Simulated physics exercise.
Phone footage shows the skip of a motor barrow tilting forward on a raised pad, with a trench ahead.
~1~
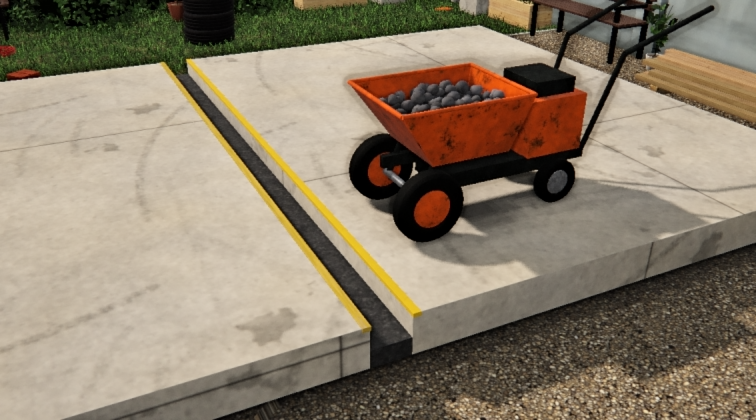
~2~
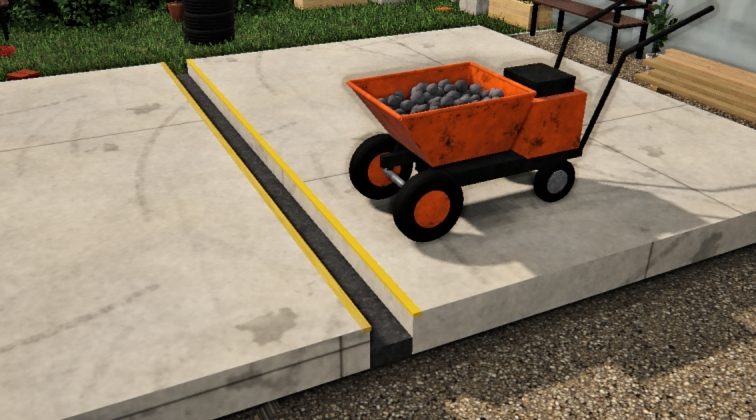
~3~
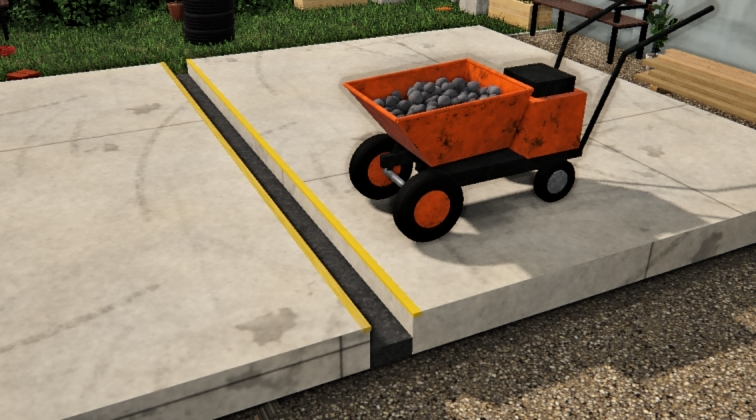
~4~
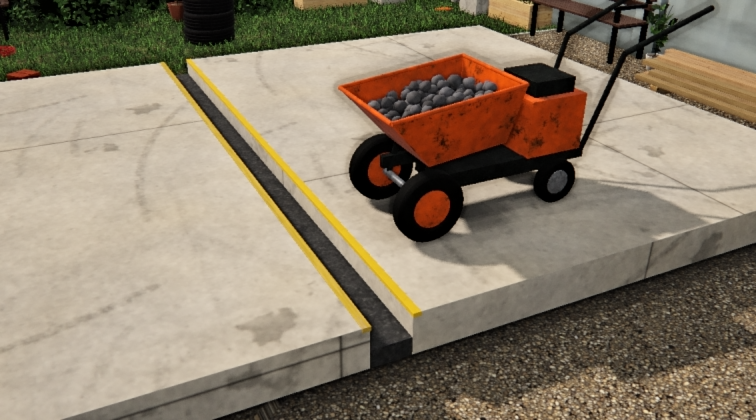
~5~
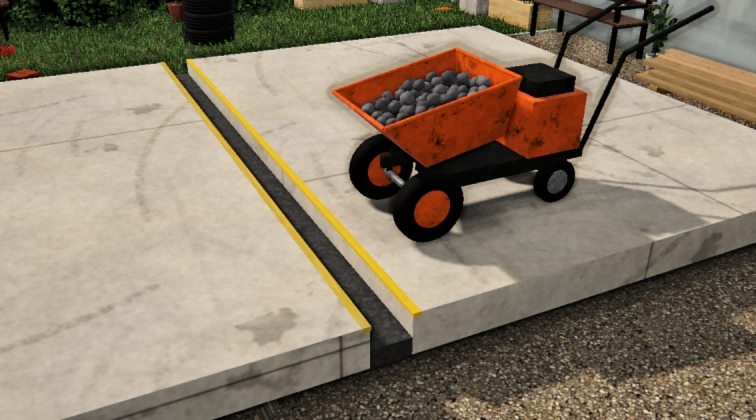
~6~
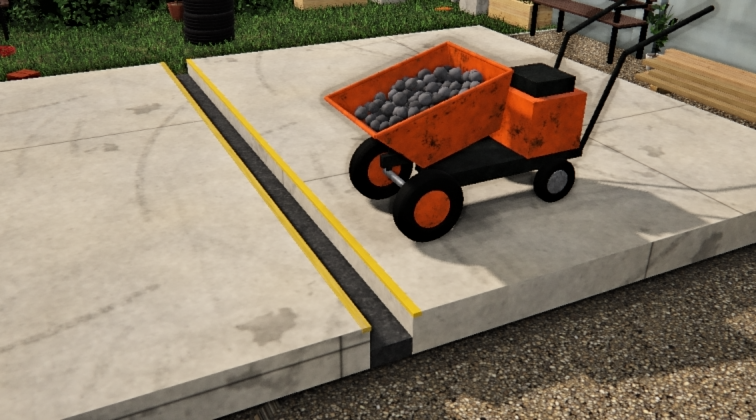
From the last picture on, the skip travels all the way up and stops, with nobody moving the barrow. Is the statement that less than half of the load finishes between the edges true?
I predict the trench will fail to catch most of it.
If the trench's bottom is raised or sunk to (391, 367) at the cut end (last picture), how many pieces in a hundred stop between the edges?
I'd say roughly 10 in a hundred.
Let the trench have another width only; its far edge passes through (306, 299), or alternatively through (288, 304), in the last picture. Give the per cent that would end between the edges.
For the first it's 60 per cent, for the second 80 per cent.
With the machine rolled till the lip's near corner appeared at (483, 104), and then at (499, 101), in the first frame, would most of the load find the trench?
Initially shy of half, next shy of half.
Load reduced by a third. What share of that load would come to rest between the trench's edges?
That works out at around 10 percent.
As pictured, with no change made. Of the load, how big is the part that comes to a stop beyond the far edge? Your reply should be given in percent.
Roughly 60 per cent of the load.
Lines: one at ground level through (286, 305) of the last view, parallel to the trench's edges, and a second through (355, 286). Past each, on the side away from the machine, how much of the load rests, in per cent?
Around 20 in a hundred for the first, 60 in a hundred for the second.
Soon, skip tipped steeply; all in the skip.
A while on, skip tipped right over; most in the skip; a stray few in or heaped over the trench; a small part beyond it; a stray few falling.
Towards the end, skip tipped right over; about a third in the skip; a stray few in or heaped over the trench; about half beyond it.
Finally, skip tipped right over; about a third in the skip; a small part in or heaped over the trench; about two thirds beyond it.
